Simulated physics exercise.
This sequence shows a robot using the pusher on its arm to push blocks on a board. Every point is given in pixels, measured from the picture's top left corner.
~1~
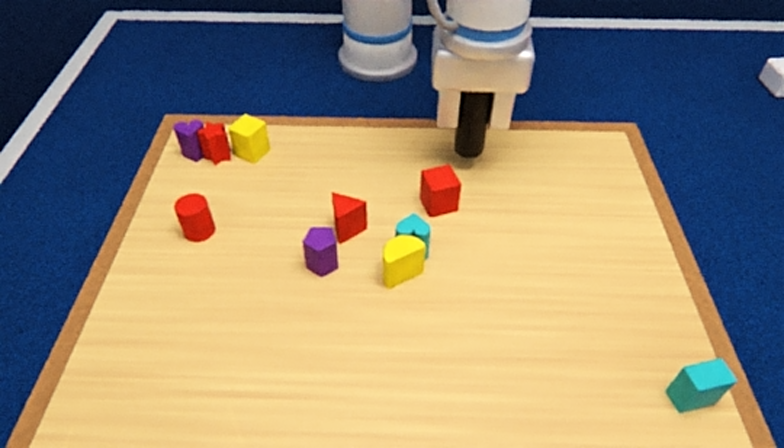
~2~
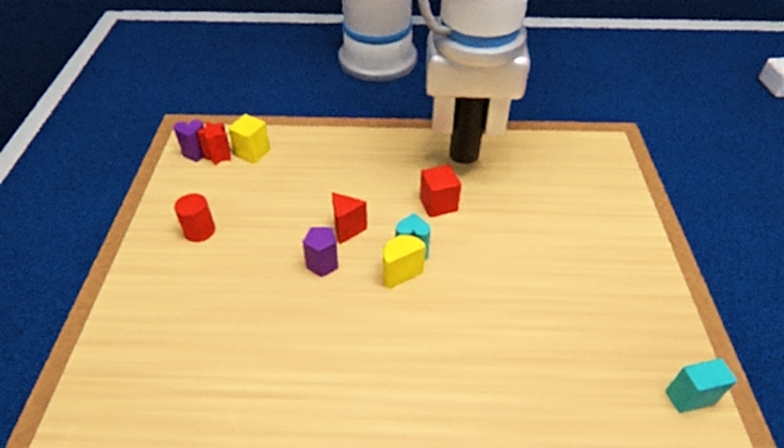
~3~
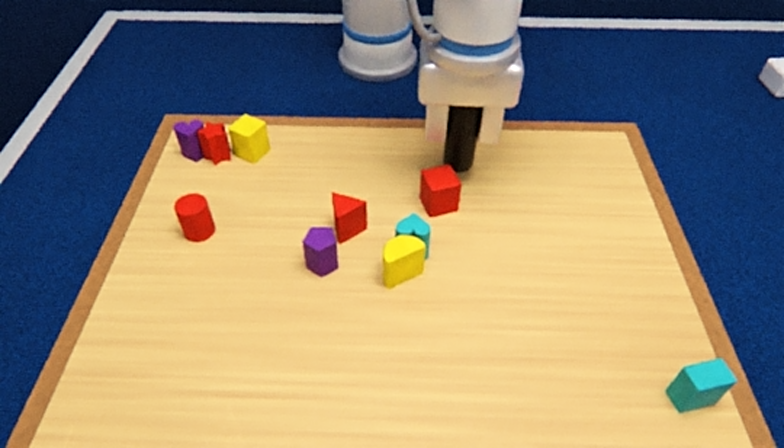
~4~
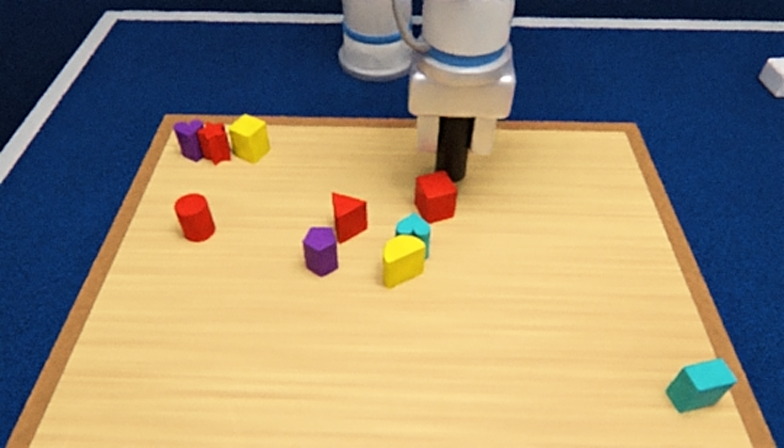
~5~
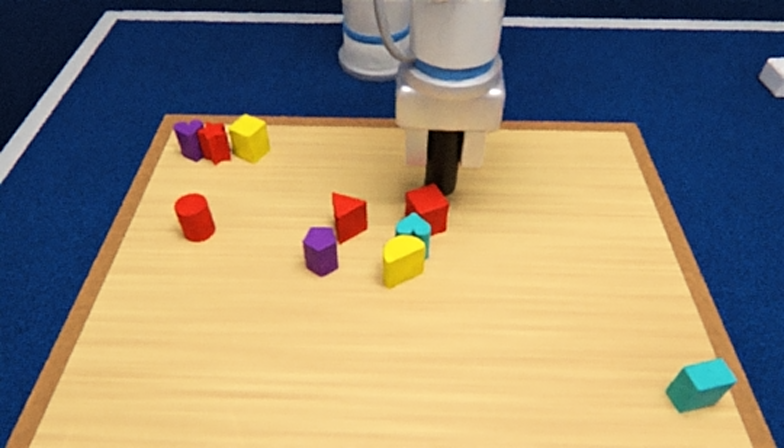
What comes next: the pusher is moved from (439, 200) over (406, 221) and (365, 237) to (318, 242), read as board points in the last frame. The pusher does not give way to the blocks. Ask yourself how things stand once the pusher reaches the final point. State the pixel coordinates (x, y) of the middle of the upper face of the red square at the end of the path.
The red square ends near (405, 224).
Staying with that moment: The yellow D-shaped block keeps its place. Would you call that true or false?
The claim does not hold.
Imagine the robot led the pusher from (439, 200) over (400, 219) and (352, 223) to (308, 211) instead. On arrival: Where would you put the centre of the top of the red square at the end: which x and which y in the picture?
Its top middle is near (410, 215).
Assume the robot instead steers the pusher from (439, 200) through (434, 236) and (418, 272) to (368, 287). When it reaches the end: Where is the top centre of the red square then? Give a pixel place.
By then it is at (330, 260).
What follows on the original path. One third of the way, pusher at (406, 207); yellow D-shaped block at (396, 261); turquoise heart block at (415, 243), turned 25° clockwise; red square at (416, 218), turned 70° anticlockwise.
Two thirds of the way, pusher at (364, 222); red three-sided block at (325, 205); yellow D-shaped block at (397, 266), turned 25° clockwise; turquoise heart block at (419, 248), turned 15° clockwise; red square at (405, 224), turned 105° anticlockwise.
At the end, pusher at (316, 228); purple pentagonal block at (314, 240), turned 20° anticlockwise; red three-sided block at (285, 200), turned 55° clockwise; yellow D-shaped block at (397, 266), turned 25° clockwise; turquoise heart block at (419, 248), turned 15° clockwise; red square at (405, 224), turned 105° anticlockwise.
